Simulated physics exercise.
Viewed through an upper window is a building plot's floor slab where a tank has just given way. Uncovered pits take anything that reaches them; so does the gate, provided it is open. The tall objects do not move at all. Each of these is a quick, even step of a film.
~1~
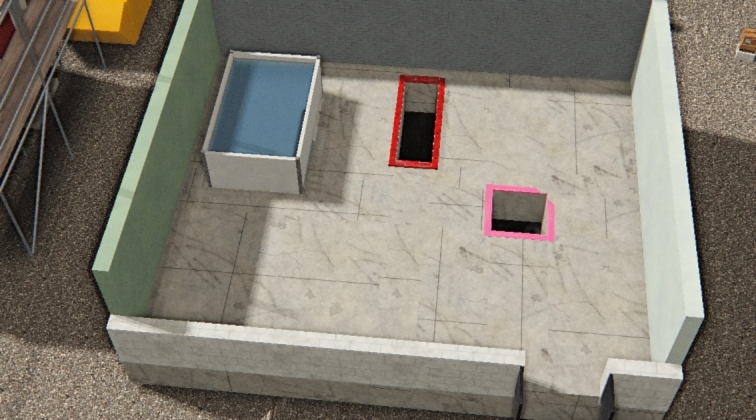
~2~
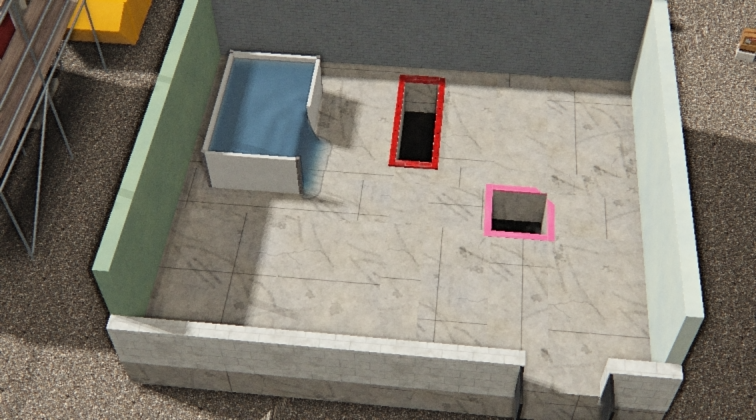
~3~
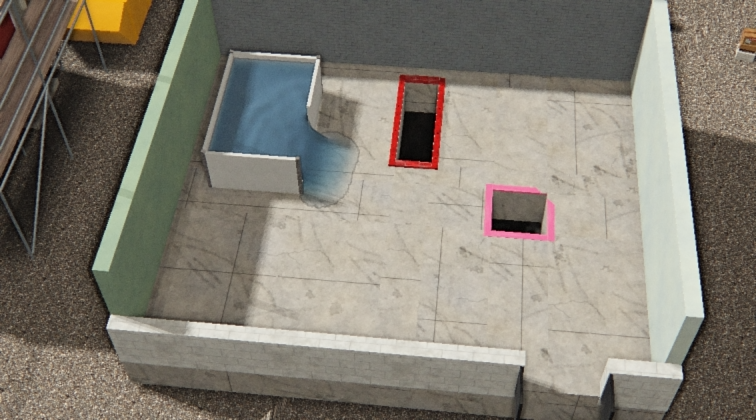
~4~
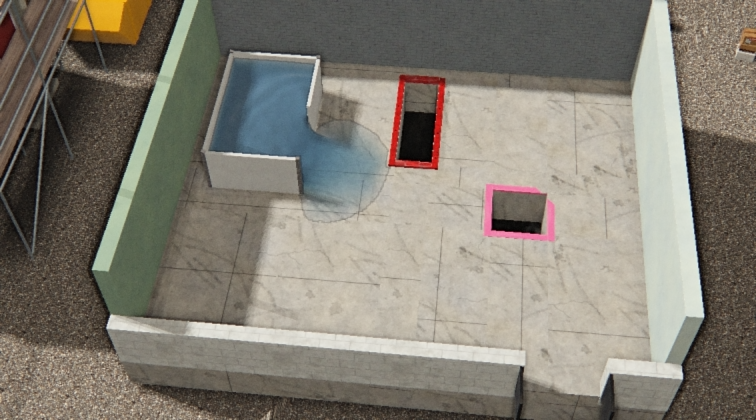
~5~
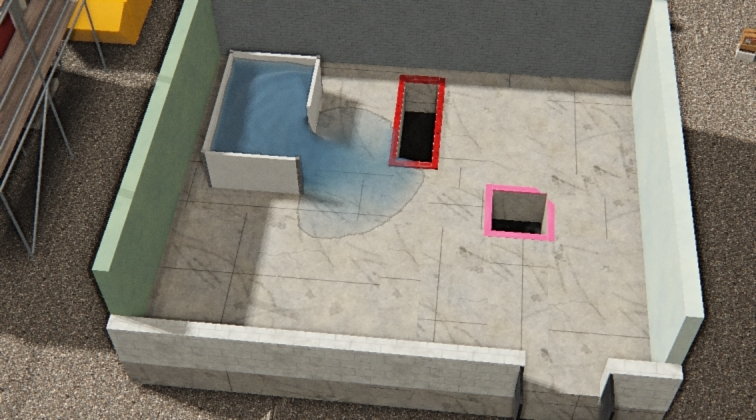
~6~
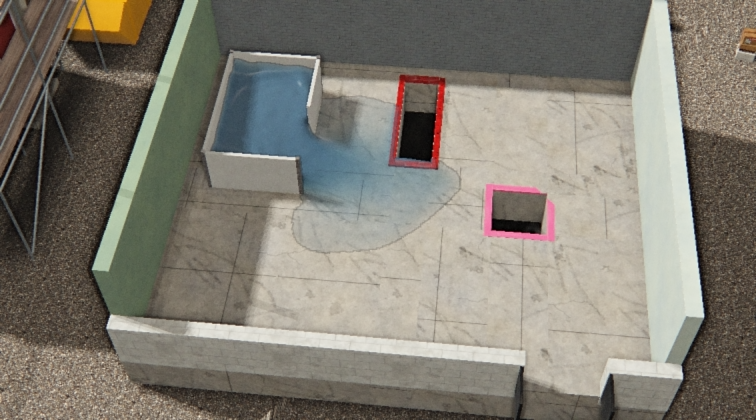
On a walled concrete floor slab, still water fills a white tank near two rectangular openings, one edged in red and one in pink. The tank's right side gives way and water pours out, then fans rightward and toward the viewer, reaching the red-edged opening and spreading past its near end.
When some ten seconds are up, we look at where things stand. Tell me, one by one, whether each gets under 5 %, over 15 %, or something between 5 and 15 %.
One by one: The gate gets between 5 and 15 %; the pink pit gets over 15 %; the red pit gets over 15 %.
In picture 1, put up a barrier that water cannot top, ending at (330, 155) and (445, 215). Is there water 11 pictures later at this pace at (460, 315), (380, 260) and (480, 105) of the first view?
Swamped, swamped, untouched.
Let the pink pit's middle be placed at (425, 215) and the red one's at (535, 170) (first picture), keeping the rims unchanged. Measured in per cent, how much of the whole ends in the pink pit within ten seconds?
Out of a hundred parts, 30 go to pink.
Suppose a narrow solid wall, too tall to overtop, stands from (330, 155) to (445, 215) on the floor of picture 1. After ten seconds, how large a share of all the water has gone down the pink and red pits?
Percent shares - pink: 4; red: 10.
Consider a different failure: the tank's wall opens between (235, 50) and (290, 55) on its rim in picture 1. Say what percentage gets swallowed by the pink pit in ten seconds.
Share to the pink pit: 2 in a hundred.
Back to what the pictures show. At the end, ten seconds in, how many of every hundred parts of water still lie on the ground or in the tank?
About 50 %.
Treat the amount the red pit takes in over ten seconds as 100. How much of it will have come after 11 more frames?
That share would be near 50 %.
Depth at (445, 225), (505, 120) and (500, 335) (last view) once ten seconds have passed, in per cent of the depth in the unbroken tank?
Estimated readings in sequence: 2, 4, 6 percent.
A moment on, water covers 25 % of the floor; the gate 0 %, the pink pit 2 %, the red pit 6 %.
Next, water covers 45 % of the floor; the gate 0 %, the pink pit 7 %, the red pit 10 %.
Then, water covers 55 % of the floor; the gate 2 %, the pink pit 12 %, the red pit 15 %.
Later, water covers 60 % of the floor; the gate 5 %, the pink pit 17 %, the red pit 19 %.
In the end, water covers 80 % of the floor; the gate 8 %, the pink pit 23 %, the red pit 20 %.
